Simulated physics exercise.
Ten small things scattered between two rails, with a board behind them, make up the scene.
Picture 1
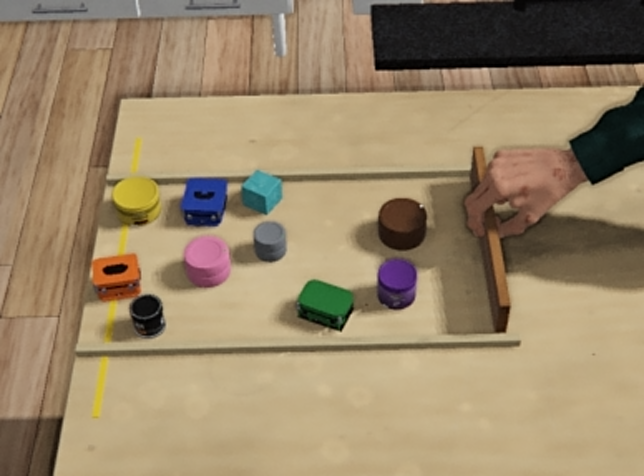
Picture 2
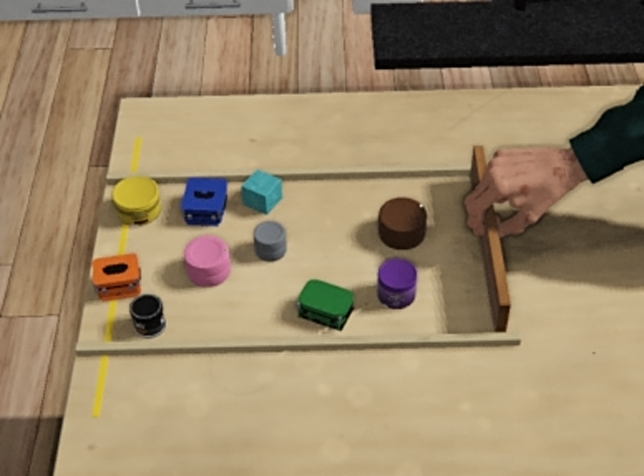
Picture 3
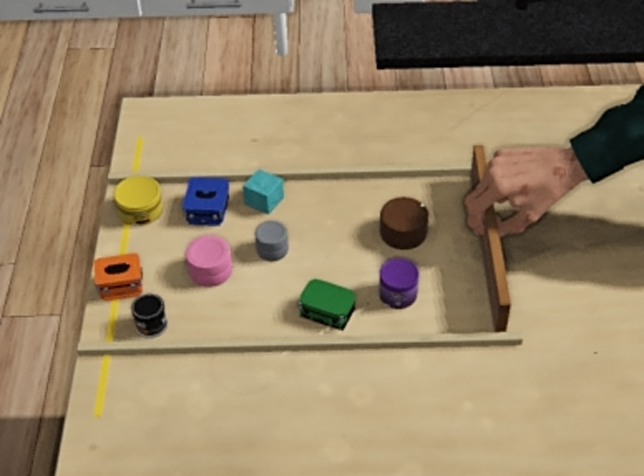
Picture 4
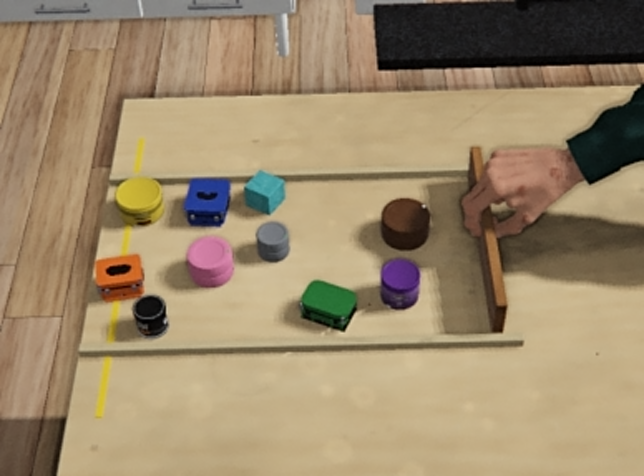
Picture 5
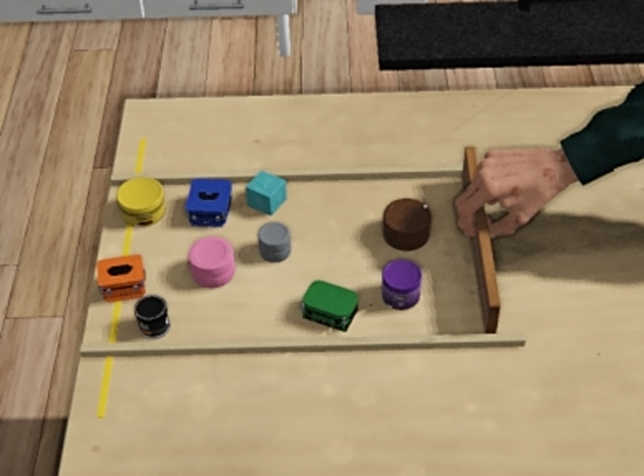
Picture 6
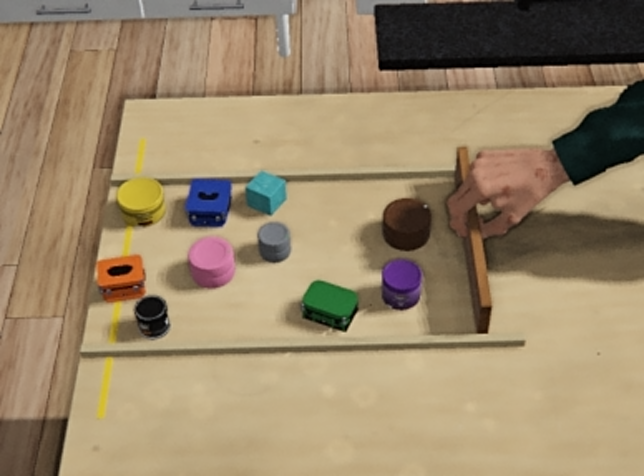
On a pale wooden tabletop, a hand at the right held an upright board between two rails and slid it slightly left toward ten small colourful objects, which stayed scattered in place.
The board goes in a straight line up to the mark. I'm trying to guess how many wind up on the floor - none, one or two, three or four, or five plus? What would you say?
I would say five plus.
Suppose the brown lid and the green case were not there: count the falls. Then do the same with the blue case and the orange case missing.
The number is 3 for the first case and 3 for the second.
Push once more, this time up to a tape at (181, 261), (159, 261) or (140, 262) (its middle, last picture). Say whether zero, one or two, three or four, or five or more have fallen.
Spot one gives one or two, spot two 1 or 2, spot three at least five.
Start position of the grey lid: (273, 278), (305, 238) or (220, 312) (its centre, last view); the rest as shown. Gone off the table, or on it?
Taking the three spots in turn, the grey lid comes off, then holds its place, then comes off.
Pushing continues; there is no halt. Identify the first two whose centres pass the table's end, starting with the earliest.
The orange case first, then the yellow tub.
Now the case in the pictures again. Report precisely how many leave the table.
Tally: 5.
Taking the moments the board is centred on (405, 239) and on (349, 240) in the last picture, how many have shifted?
Moved so far: 2, later 3.
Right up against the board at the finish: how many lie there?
Tally at the end: 5.
A little later, none off yet; orange case at rest near (122, 279); yellow tub at rest near (142, 202); black pot at rest near (152, 317).
Next, none off yet; orange case at rest near (122, 279); yellow tub moving near (134, 202); black pot at rest near (152, 317).
When it is over, the number that fall off is five or more; down, pink lid, blue case, black pot, yellow tub and orange case.
